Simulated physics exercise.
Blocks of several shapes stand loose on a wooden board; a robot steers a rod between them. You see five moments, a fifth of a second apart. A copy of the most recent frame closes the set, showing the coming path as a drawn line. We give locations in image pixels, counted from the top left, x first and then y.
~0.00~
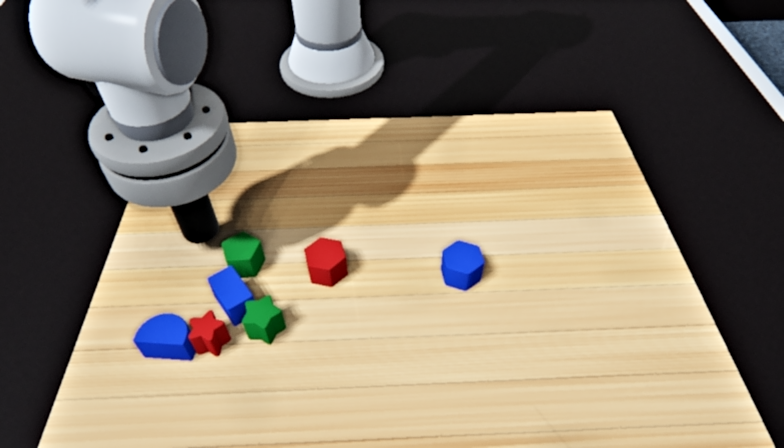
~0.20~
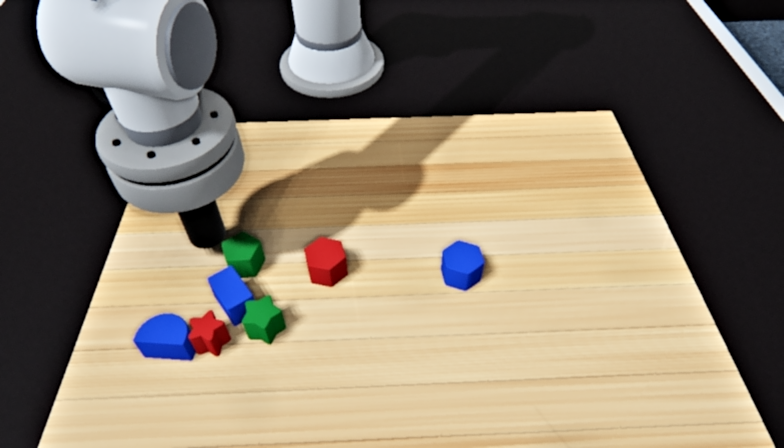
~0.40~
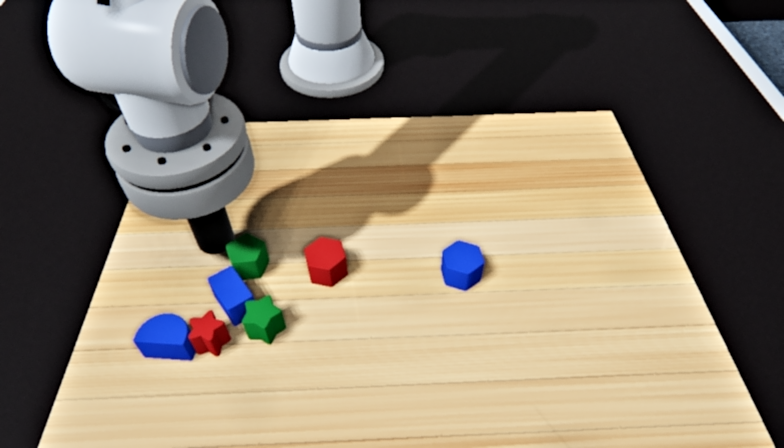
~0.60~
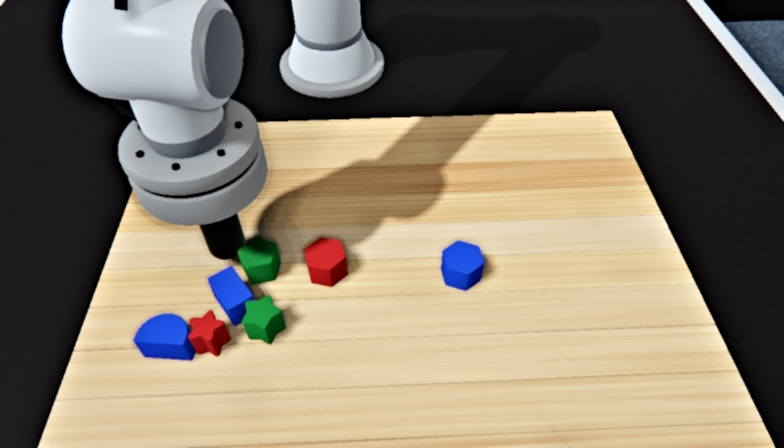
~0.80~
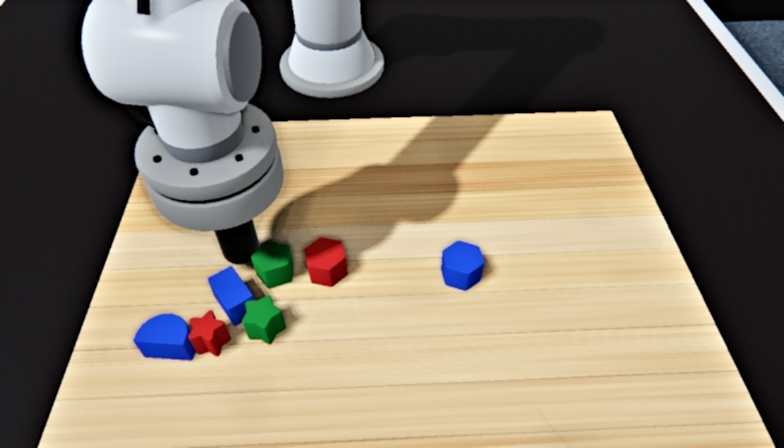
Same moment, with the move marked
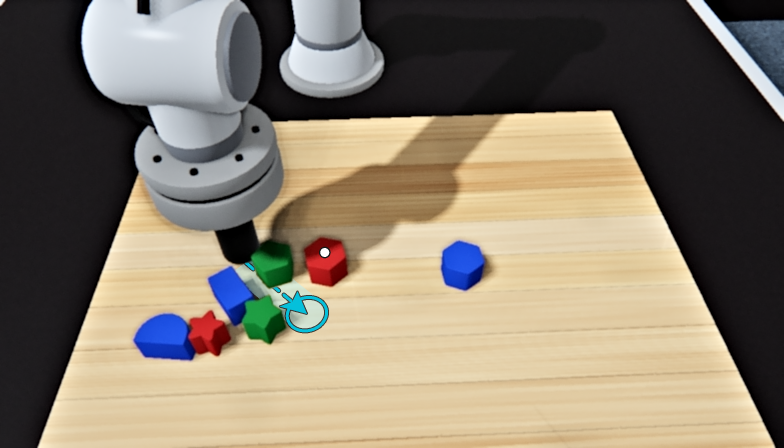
On a wooden board scattered with red, green and blue blocks, a robot arm lowers its black rod beside a green five-sided block at the left. The rod moves right and pushes that block a short way toward the red hexagon, narrowing the gap, while the other blocks stay still.
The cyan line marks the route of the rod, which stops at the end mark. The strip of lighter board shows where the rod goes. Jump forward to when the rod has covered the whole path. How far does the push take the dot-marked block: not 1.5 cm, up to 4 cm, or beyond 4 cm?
1.5-4 cm.
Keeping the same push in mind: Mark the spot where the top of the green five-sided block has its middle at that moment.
If I read the scene right, the answer is (342, 286).
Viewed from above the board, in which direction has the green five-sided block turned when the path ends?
Viewed from above, counterclockwise.
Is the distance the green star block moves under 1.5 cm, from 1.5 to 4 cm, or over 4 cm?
It shifts by less than 1.5 cm.
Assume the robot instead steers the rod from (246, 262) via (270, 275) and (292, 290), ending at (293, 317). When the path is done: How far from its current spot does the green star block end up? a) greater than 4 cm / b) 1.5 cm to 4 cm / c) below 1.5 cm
c.
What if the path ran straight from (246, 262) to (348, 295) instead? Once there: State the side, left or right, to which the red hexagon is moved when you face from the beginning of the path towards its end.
Towards the left-hand side.
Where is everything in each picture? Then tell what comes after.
The first frame shows lower end of the rod (202, 232), tops of blocks, green star block (261, 311), green five-sided block (240, 246), red hexagon (325, 252).
The second frame shows rod (208, 237), blocks as before.
The third frame shows rod (217, 242), green five-sided block (245, 248).
The fourth frame shows rod (228, 247), green five-sided block (257, 251).
The fifth frame shows rod (242, 251), green star block (261, 311), green five-sided block (272, 255), red hexagon (325, 252).
The drawn path runs from (246, 262) directly to (307, 314); the dot is on the red hexagon.
The first path, step by step. Halfway along, rod (272, 277); green five-sided block (308, 272), turned 40° anticlockwise; red hexagon (338, 253), turned 25° anticlockwise.
At the end, rod (305, 303); green star block not moved; green five-sided block (342, 286), turned 65° anticlockwise; red hexagon (344, 252), turned 40° anticlockwise.
